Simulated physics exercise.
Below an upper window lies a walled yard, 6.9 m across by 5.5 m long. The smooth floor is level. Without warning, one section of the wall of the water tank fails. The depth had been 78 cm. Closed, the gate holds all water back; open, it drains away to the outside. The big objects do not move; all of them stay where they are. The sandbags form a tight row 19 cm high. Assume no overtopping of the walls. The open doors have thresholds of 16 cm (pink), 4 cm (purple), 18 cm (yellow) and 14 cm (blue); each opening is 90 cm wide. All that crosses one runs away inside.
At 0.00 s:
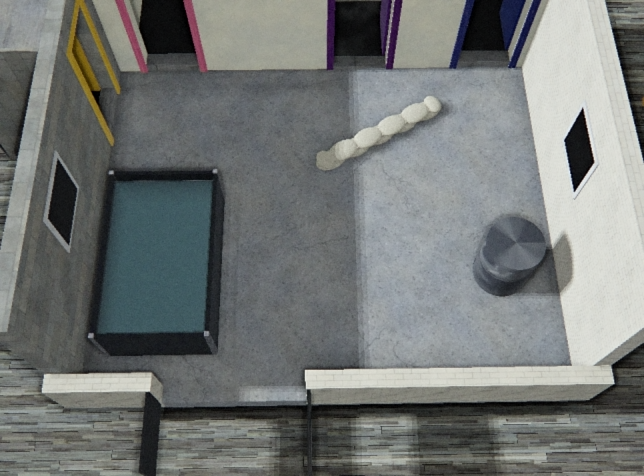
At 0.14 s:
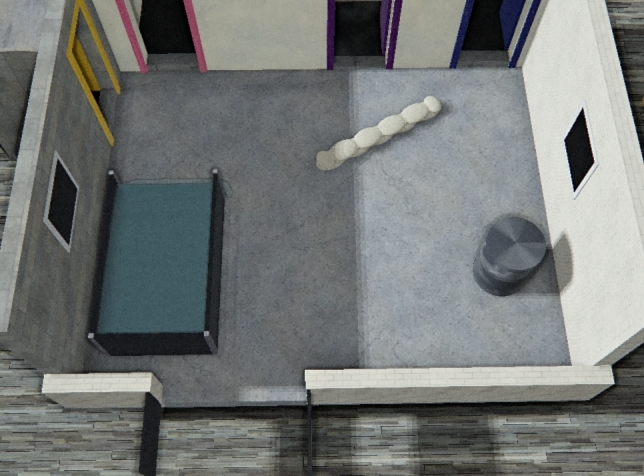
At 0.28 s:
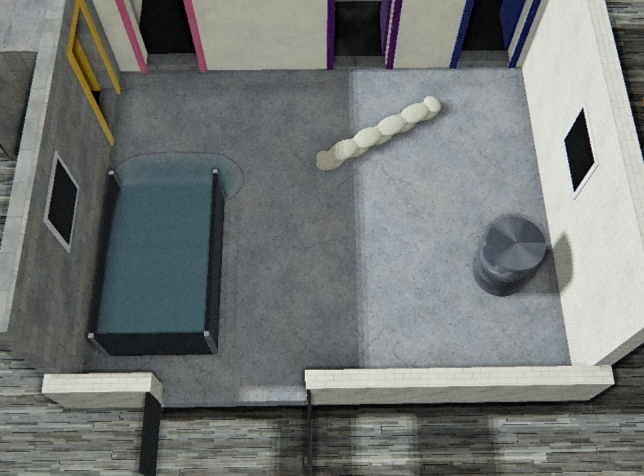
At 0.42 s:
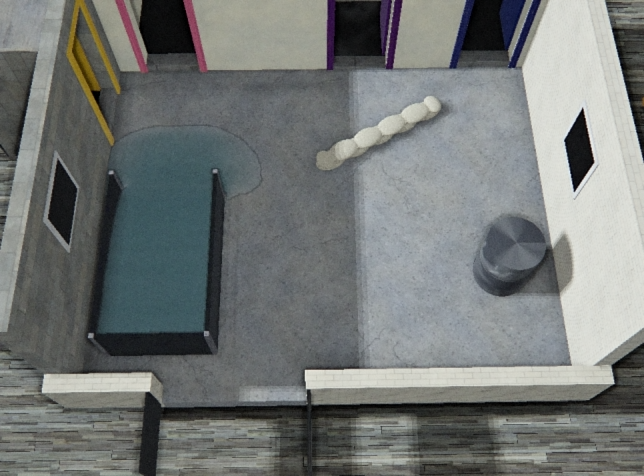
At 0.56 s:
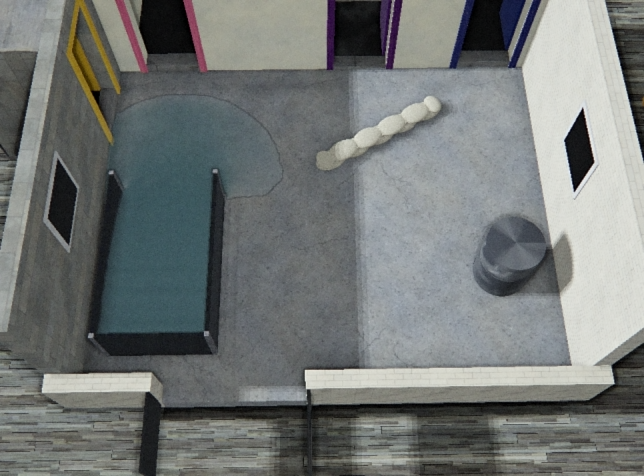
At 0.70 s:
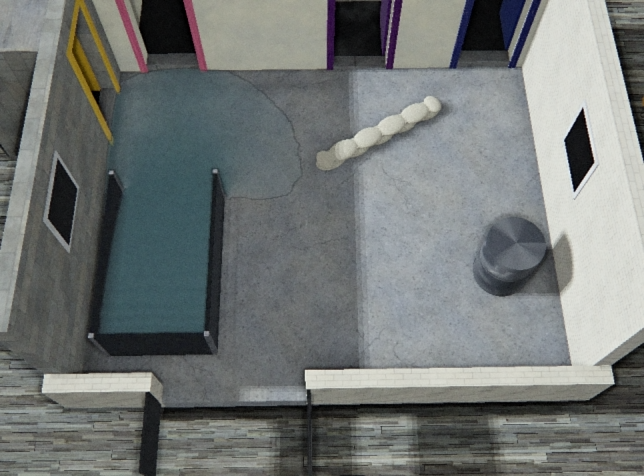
A long tank of blue-green water stood at the left of a walled yard until its far side opened, and the water poured out, spreading across the grey floor toward the back wall.
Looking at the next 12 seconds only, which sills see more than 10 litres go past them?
Watch the pink door: It will outstrip the limit; watch the purple door: It will outstrip the limit; watch the yellow door: It will outstrip the limit; watch the blue door: It will outstrip the limit.
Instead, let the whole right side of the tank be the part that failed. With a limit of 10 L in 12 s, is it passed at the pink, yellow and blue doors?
Outcomes - pink: Not exceeded, yellow: Not exceeded, blue: Exceeded.
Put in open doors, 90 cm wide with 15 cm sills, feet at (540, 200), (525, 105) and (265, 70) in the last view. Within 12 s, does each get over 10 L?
In that order: Short of it, beyond it, beyond it.
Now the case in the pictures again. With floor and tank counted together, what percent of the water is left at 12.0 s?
Share still there: About 68 %.
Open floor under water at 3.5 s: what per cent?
Covered: Roughly 40 %.
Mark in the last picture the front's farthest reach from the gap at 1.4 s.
Somewhere about (342, 70).
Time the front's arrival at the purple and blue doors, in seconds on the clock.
So purple at 1.6 s, and blue at 2.4 s.
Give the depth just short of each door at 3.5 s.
In cm: Pink 26, purple 9, yellow 25, blue 13.
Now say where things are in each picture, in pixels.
Still water, 78 cm deep, in the water tank at (158, 252), in the first picture.
Water pours out on the water tank's far side and has run 0.9 m, to a hidden place; typically 10 cm deep outside, 78 cm at the water tank's back, in the second picture.
The front is at a hidden place, 1.1 m from the gap on the water tank's far side; 1.3 m2 of floor is under water; 78 cm left at the back of the water tank, in the third picture.
Water pours out on the water tank's far side and has run 1.5 m, to (124, 141); typically 11 cm deep outside, 78 cm at the water tank's back, in the fourth picture.
The front is at (172, 98), 2.0 m from the gap on the water tank's far side; 4.3 m2 of floor is under water; 74 cm left at the back of the water tank, in the fifth picture.
Water pours out on the water tank's far side and has run 2.6 m, to (150, 73); typically 7 cm deep outside, 66 cm at the water tank's back, in the sixth picture.
After 1.4 s water covers 25 % of the floor and is deepest (50 cm) near (122, 73); pink door 44 cm at the sill, 98 L in, purple door not reached, yellow door 21 cm at the sill, 0 L in, blue door not reached.
After 2.2 s water covers 30 % of the floor and is deepest (45 cm) near (131, 81); pink door 43 cm at the sill, 250 L in, purple door 11 cm at the sill, 4 L in, yellow door 28 cm at the sill, 12 L in, blue door not reached.
After 3.5 s water covers 40 % of the floor and is deepest (32 cm) near (520, 68); pink door 26 cm at the sill, 393 L in, purple door 9 cm at the sill, 27 L in, yellow door 25 cm at the sill, 65 L in, blue door 13 cm at the sill, 0 L in.
After 7.0 s water covers 85 % of the floor and is deepest (16 cm) near (488, 68); pink door 8 cm at the sill, 418 L in, purple door 14 cm at the sill, 149 L in, yellow door 9 cm at the sill, 79 L in, blue door 13 cm at the sill, 20 L in.
After 12.0 s water covers 95 % of the floor and is deepest (8 cm) near (571, 379); pink door 7 cm at the sill, 418 L in, purple door 6 cm at the sill, 237 L in, yellow door 7 cm at the sill, 79 L in, blue door 6 cm at the sill, 21 L in.
